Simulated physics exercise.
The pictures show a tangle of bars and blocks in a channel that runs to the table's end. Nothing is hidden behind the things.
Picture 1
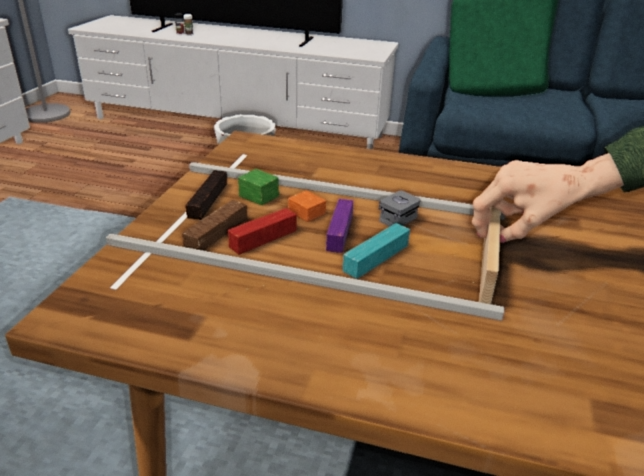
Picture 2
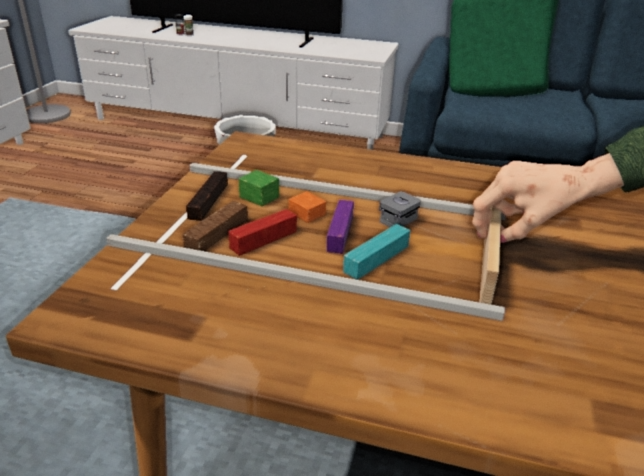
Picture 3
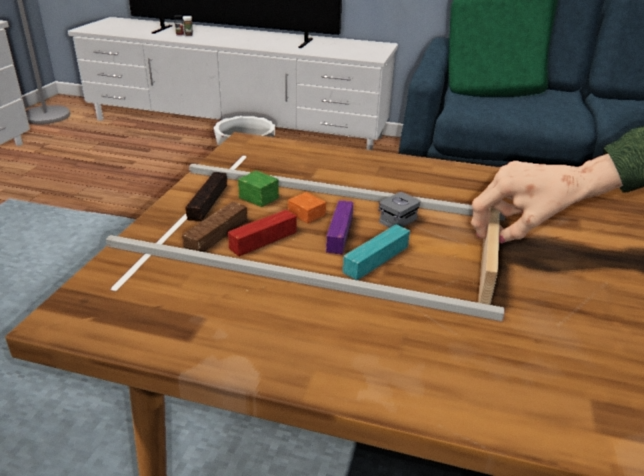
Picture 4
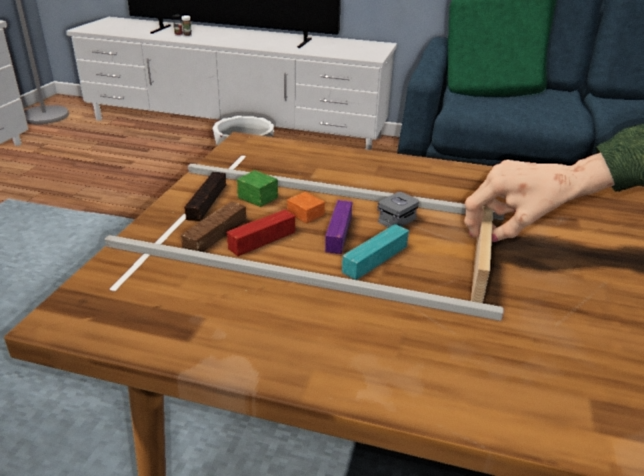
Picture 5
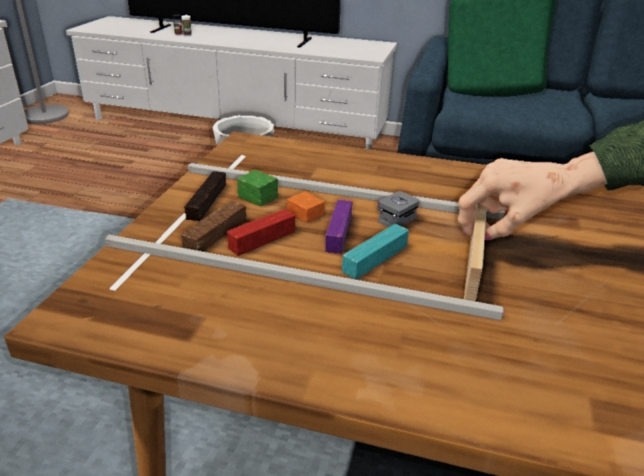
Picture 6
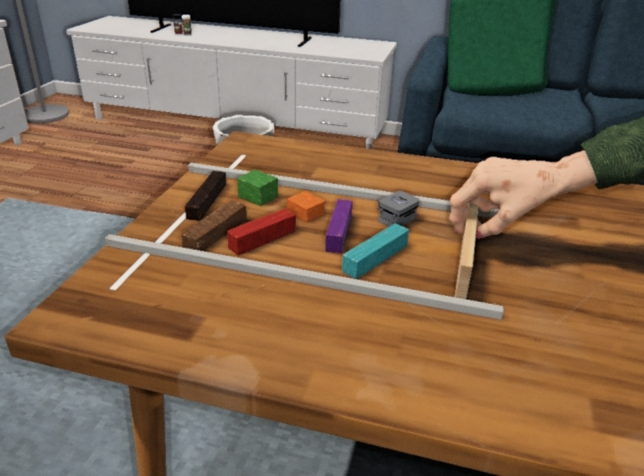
A hand held a wooden board upright at the right end of a channel on a table, then slid it slightly left toward the colored blocks and bars, which stayed where they were.
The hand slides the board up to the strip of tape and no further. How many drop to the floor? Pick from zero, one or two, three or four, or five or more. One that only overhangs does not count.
In the end the number that fall off is three or four.
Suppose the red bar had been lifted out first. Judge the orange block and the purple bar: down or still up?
The orange block comes down; the purple bar survives.
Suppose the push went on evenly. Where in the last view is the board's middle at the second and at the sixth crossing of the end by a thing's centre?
First at (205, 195), next at (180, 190).
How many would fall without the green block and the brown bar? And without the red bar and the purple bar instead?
2 in the first case, 1 in the second.
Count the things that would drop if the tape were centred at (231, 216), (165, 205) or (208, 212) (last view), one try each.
The counts: 0, 6 and 1.
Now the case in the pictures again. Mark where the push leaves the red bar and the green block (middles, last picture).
About (135, 213), and the other about (183, 170).
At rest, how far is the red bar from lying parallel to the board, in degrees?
Roughly 20° out of line.
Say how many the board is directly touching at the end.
The number is 2.
Soon after, none off yet; black bar at rest near (207, 195); brown bar at rest near (216, 226); green block at rest near (258, 188).
After that, none off yet; black bar moving near (203, 194); brown bar displaced a little near (198, 226); green block displaced a little near (245, 183).
In the end, the number that fall off is three or four; gone, orange block, brown bar and black bar.
